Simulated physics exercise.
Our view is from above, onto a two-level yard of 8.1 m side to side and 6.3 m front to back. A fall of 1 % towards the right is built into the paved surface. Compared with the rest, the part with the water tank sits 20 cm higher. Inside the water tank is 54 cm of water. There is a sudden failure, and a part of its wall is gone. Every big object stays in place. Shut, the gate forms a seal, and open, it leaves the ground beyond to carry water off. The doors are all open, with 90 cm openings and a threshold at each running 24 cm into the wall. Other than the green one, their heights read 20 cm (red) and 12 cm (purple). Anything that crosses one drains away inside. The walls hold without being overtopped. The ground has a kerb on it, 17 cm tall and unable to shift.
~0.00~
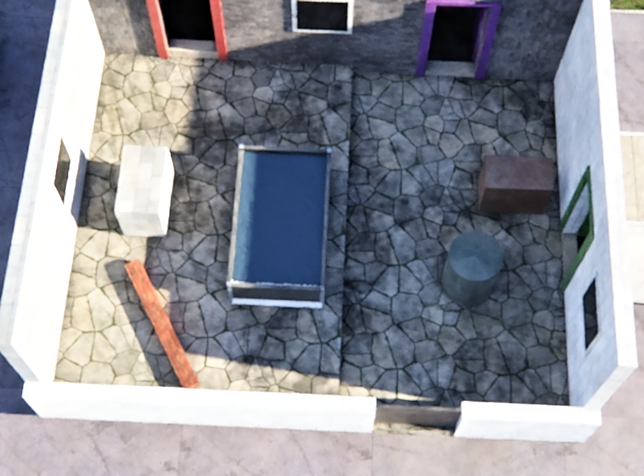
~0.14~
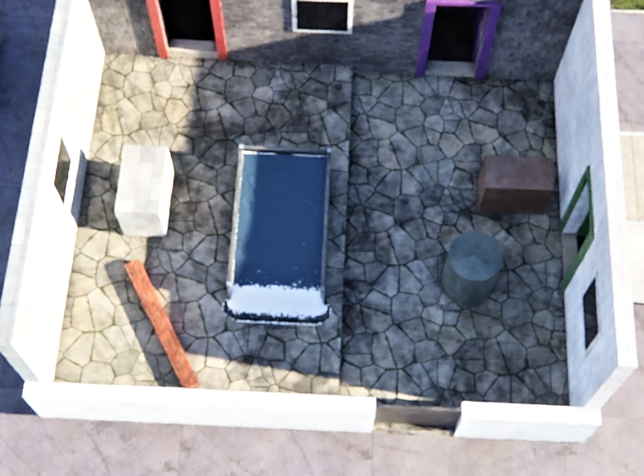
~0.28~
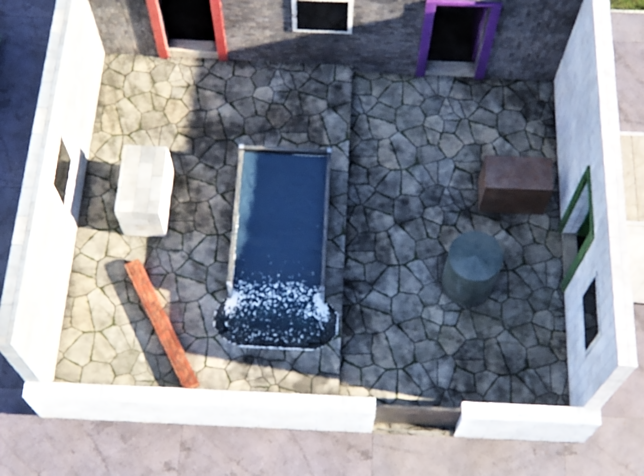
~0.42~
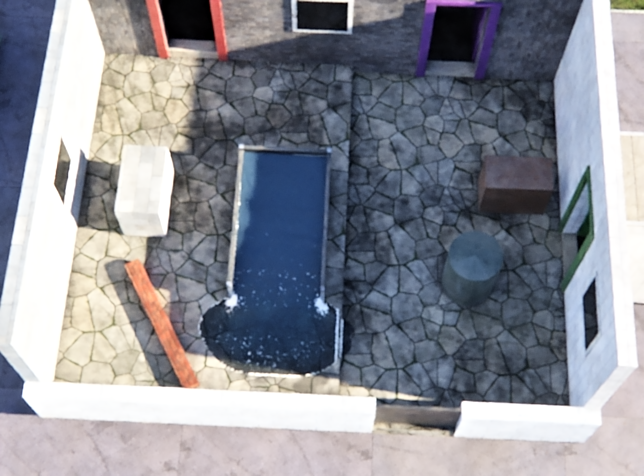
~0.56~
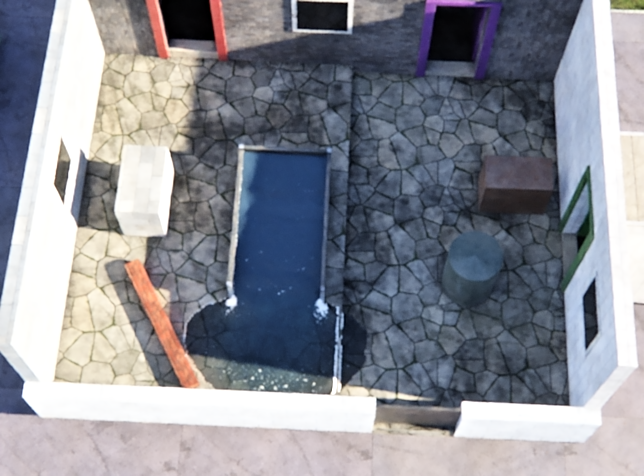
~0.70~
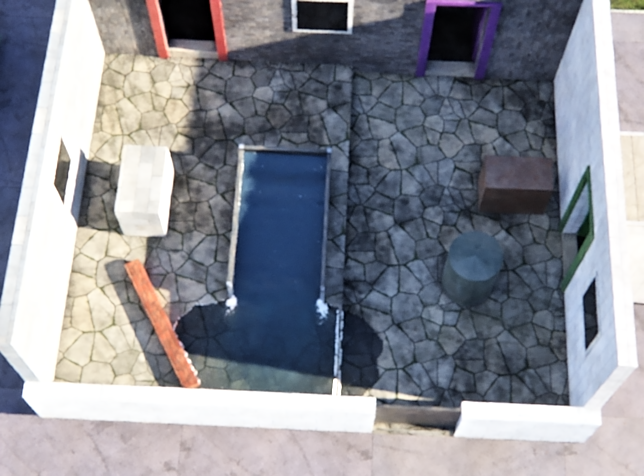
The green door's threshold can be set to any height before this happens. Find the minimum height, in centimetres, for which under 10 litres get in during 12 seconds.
The minimum is about 9.5 cm.
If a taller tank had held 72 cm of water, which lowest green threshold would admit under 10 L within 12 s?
Roughly 13.0 centimetres.
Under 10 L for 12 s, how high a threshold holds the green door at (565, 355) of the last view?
Around 17 cm would do it.
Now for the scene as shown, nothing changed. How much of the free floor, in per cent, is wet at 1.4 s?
Close to 15 per cent of it is wet.
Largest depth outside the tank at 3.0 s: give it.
Max depth: Around 26 cm.
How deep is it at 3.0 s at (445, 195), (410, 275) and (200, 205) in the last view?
First spot about 0 cm, second about 0 cm, third about 0 cm.
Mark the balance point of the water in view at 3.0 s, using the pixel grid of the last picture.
Centre of mass: About (294, 327) px.
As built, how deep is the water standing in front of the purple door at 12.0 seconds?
You'd measure close to 7.0 cm there.
After 1.4 s water covers 15 % of the floor, deepest (34 cm) near (272, 404); it has not reached the green door.
After 3.0 s water covers 35 % of the floor, deepest (26 cm) near (560, 422); it has not reached the green door.
After 12.0 s water covers 95 % of the floor, deepest (10 cm) near (560, 422); 9 cm at the green door, 49 litres in over its 6 cm threshold.
At the green door as built, the water arrived by 3.4 s and peaked near 11 cm at 8.4 s.
With a threshold of 8.5 cm, 17 litres would have come in within the 12 s; with 11.5 cm, 3 litres. So under 10 litres takes about 9.5 cm.
